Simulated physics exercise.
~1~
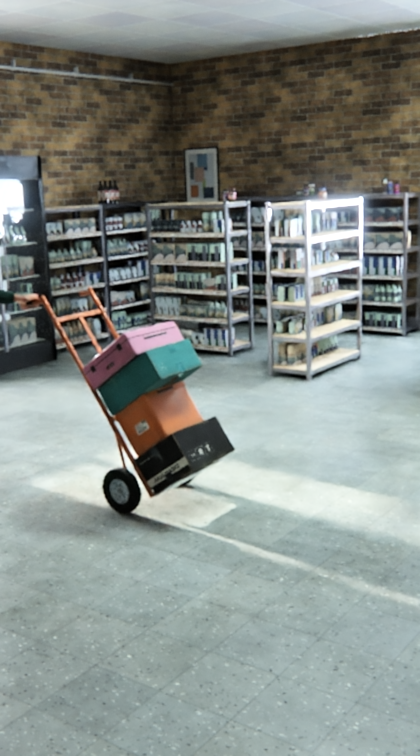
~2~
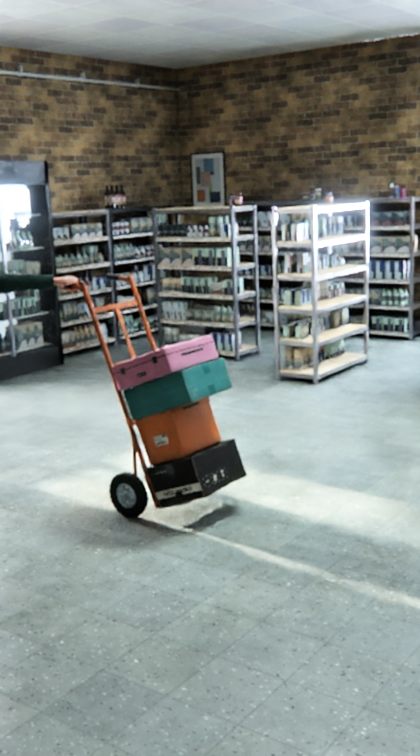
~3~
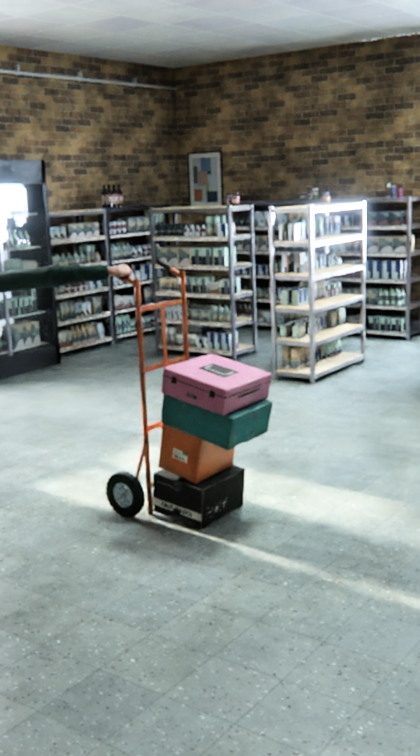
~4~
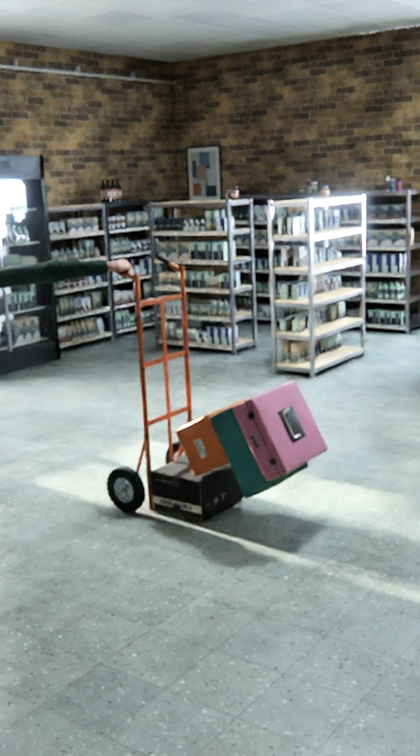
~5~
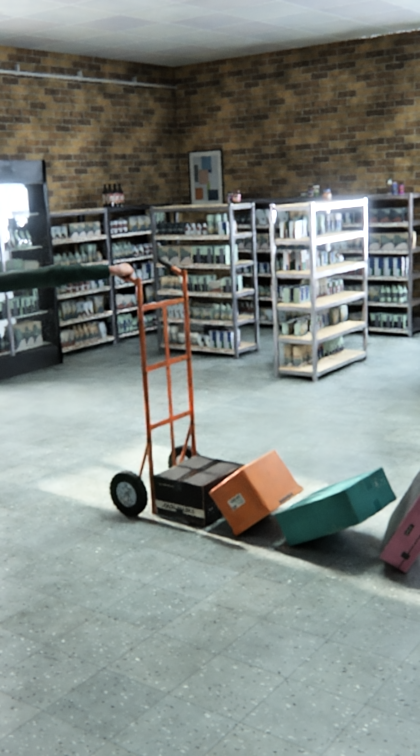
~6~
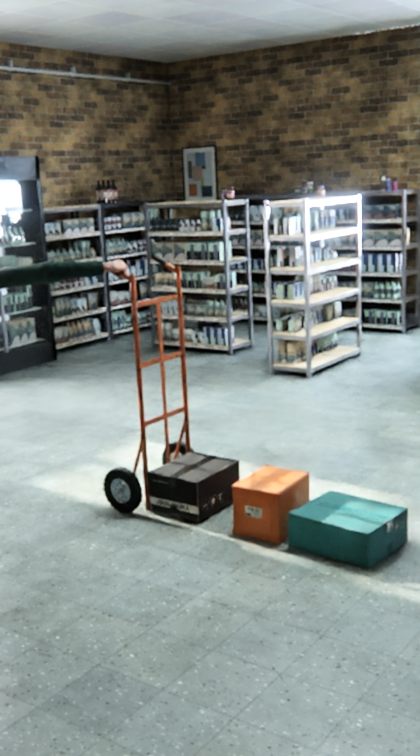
The clip opens on an orange two-wheeled hand truck leaning back to the left in a shop lined with shelves, carrying a stack with a pink toolbox on top, then a turquoise box, an orange tote and a black box. A hand reaching in from the left swings the truck upright, and the stack starts to slide forward. The pink, turquoise and orange pieces tip over together to the right, while the black box stays at the base. They spill across the floor, the pink toolbox passing out of view. Finally the truck stands upright, still held, with the black box in place and the orange tote and turquoise box lying on the floor.
